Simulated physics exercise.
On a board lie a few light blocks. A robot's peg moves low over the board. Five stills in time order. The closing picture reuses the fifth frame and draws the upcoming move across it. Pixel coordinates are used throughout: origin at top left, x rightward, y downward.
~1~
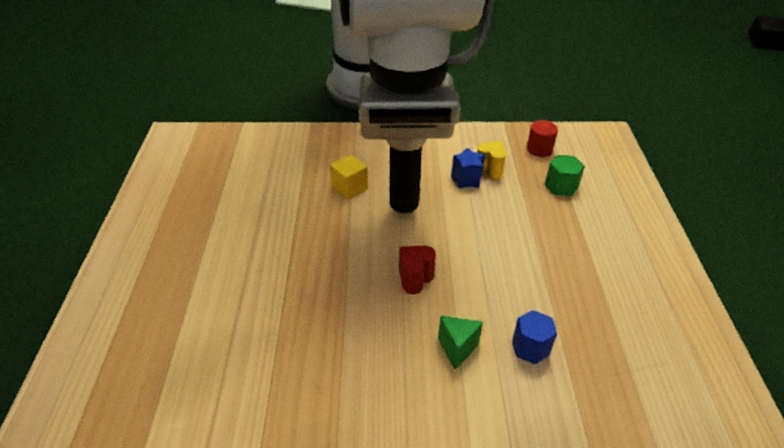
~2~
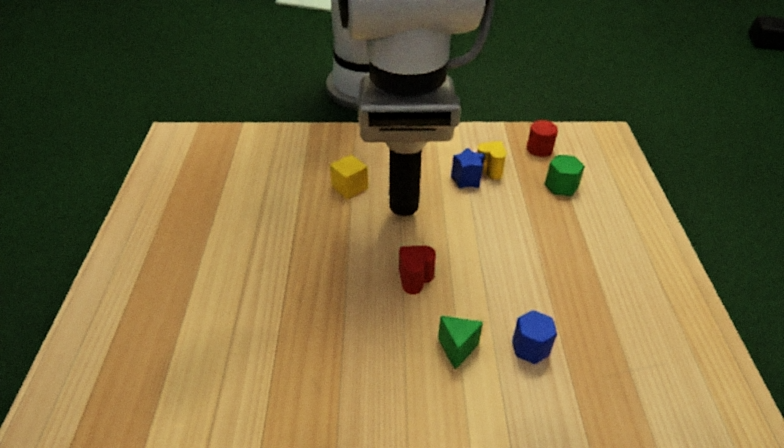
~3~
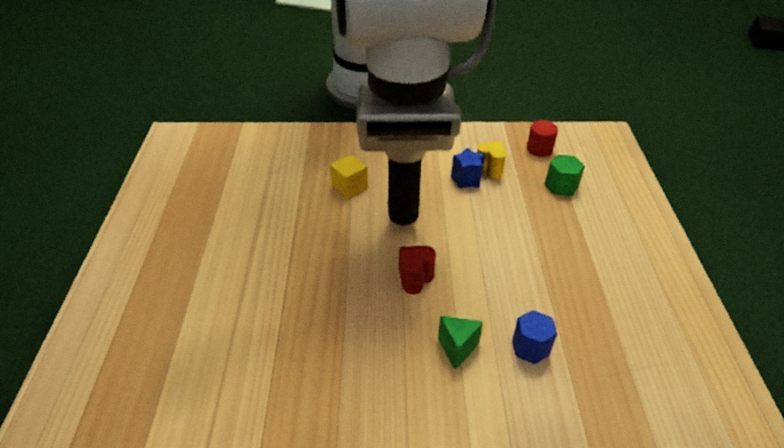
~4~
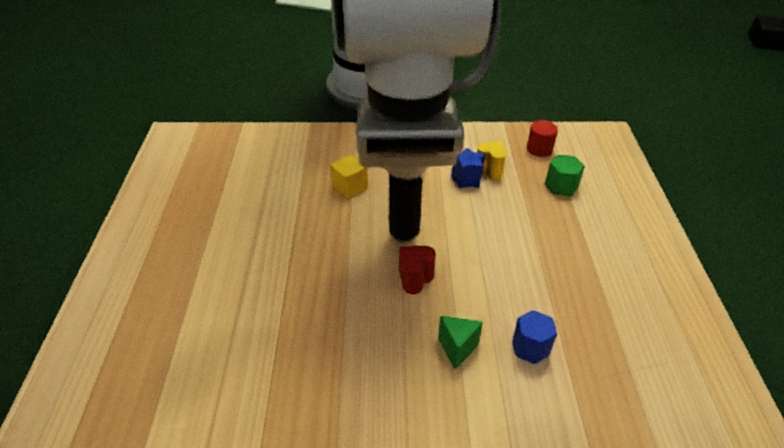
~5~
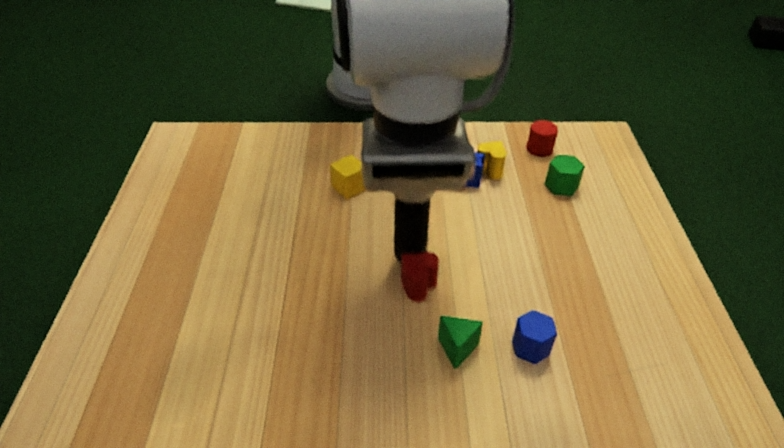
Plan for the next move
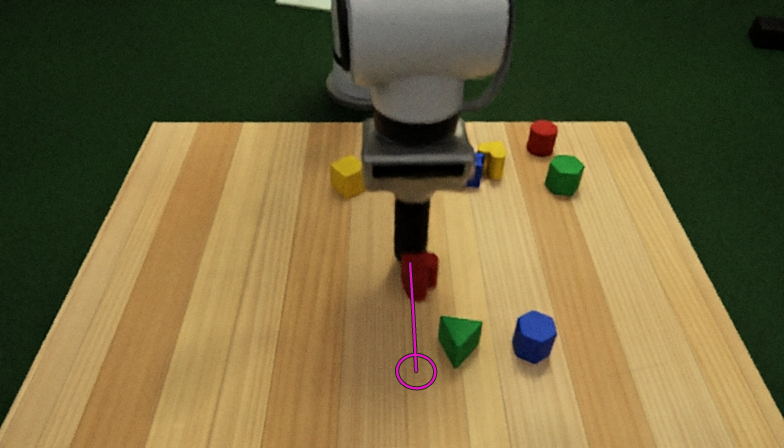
Robot arm moving its black peg toward the viewer over a wooden board, nudging a red block slightly among colourful blocks.
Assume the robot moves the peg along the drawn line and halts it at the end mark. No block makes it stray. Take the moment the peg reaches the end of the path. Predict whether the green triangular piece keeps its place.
It will end up elsewhere.
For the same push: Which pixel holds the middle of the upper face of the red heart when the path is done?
It is going to be at (449, 371).
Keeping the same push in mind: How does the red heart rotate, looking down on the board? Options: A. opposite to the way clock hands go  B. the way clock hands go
A: Opposite to the way clock hands go.
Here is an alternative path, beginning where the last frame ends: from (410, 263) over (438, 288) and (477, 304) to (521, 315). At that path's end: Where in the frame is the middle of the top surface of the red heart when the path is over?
If I read the scene right, the answer is (442, 297).
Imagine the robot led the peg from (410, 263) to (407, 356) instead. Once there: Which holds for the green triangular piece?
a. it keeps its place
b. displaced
The correct letter is b.
Path on the board, from (410, 263) directly to (416, 371).
What follows on the original path. One third of the way, peg (413, 287); red heart (432, 297), turned 35° anticlockwise.
Two thirds of the way, peg (415, 323); red heart (438, 334), turned 40° anticlockwise; green triangular piece (471, 344), turned 80° anticlockwise.
At the end, peg (417, 363); red heart (449, 371), turned 60° anticlockwise; green triangular piece (475, 347), turned 105° anticlockwise.
